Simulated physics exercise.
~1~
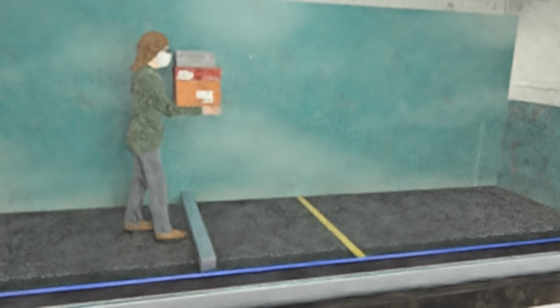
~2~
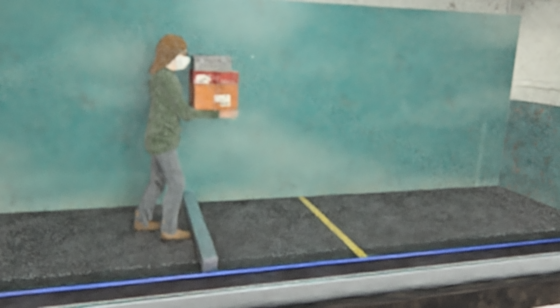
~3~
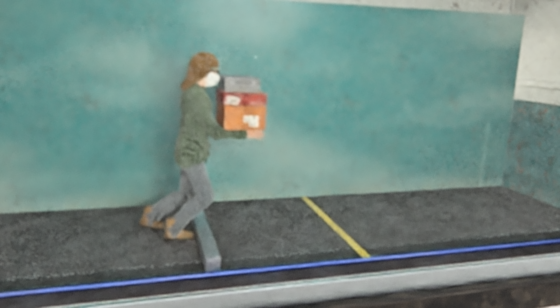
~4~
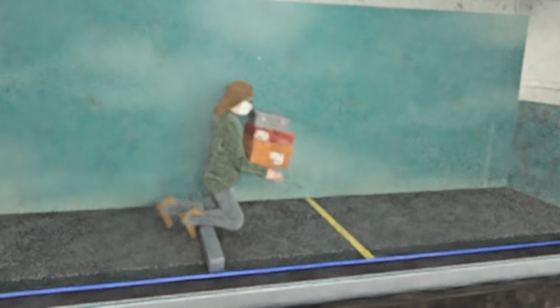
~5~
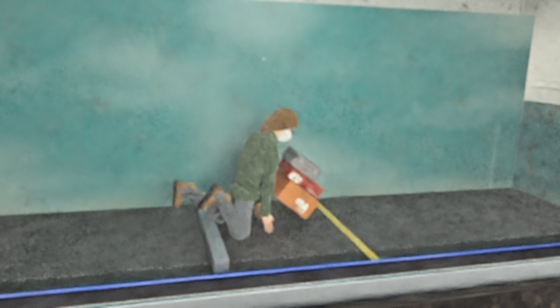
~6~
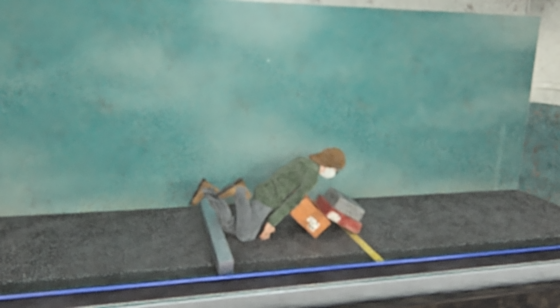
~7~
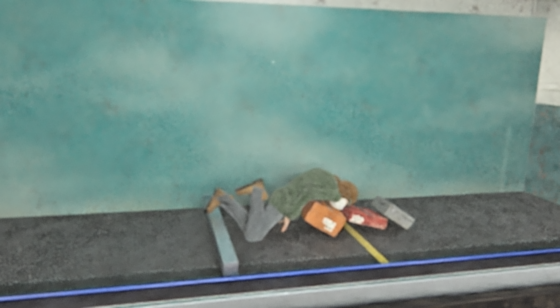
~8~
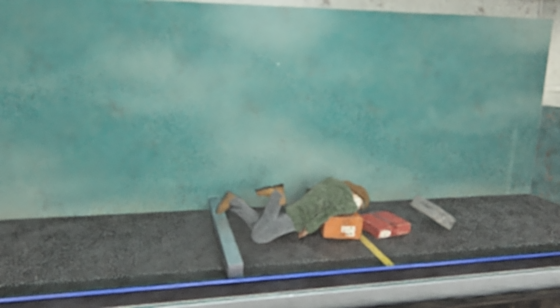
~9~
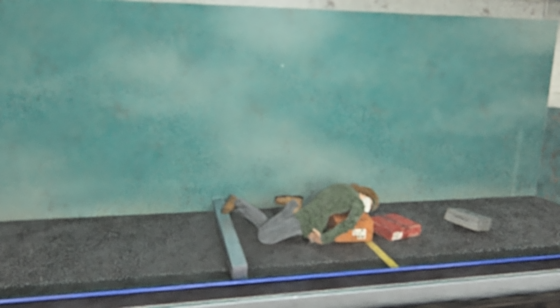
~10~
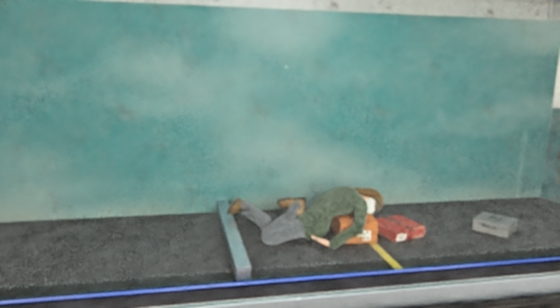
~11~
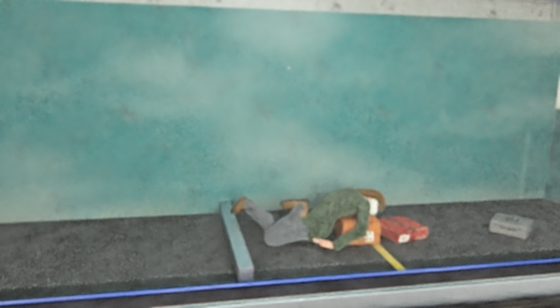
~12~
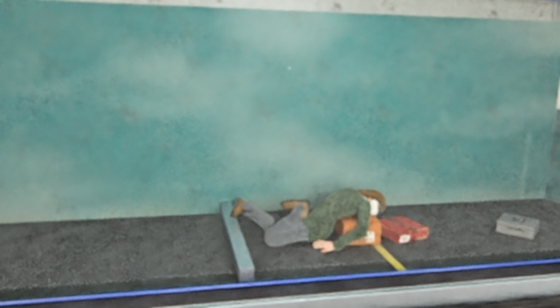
A porter in a green jacket, grey trousers and a white mask, seen from the side, stands on a dark floor before a teal wall, holding a grey toolbox above red and orange parcels. The porter tips rightward over a low grey-blue rail, knees bending, and drops toward a yellow line. The load tilts and spills as the porter pitches face down. The toolbox slides farthest right, with the red parcel behind it. Finally the porter lies slumped over the orange parcel, short of the line, while the red parcel and toolbox rest beyond it.
